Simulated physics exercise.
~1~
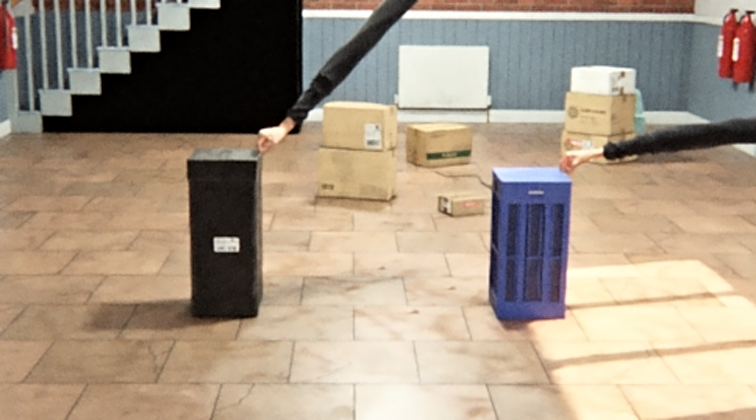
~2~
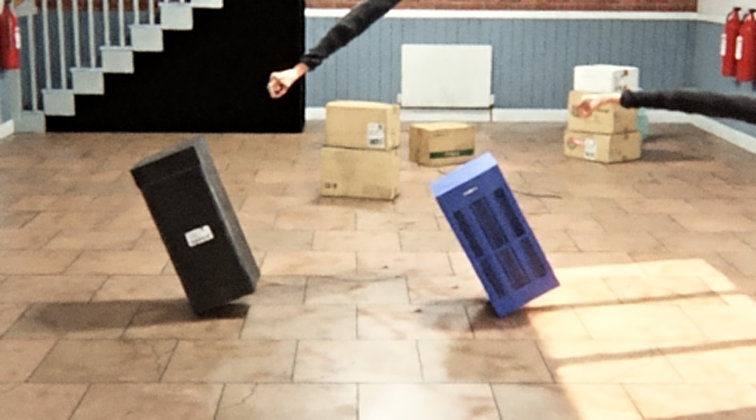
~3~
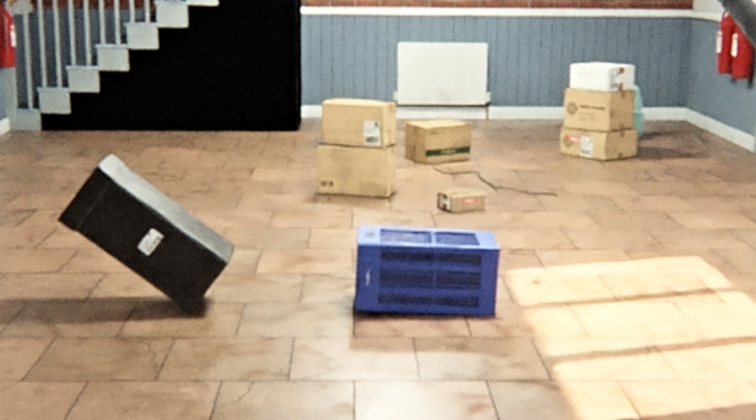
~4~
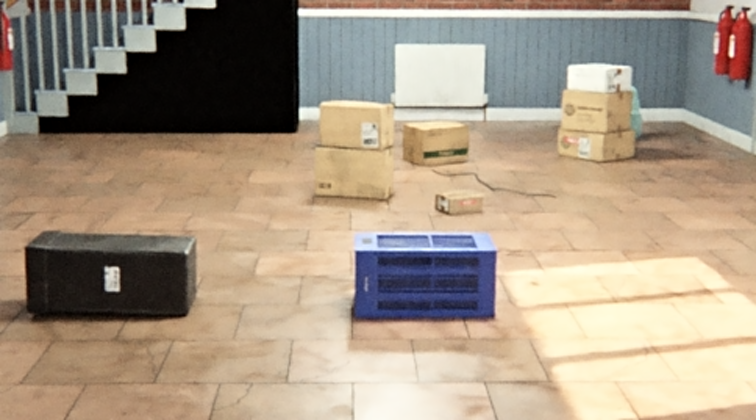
At first, a tall black tote and a tall blue crate stand upright on a tiled floor, with an outstretched arm reaching to the top of each. Both tip to the left as the hands come away, the blue crate leaning further than the black tote. The blue crate goes over first and lands on its side, while the black tote is still tilting steeply on its lower edge. Then the black tote drops onto its side too. Both end lying flat, near the stacked cardboard boxes behind them.
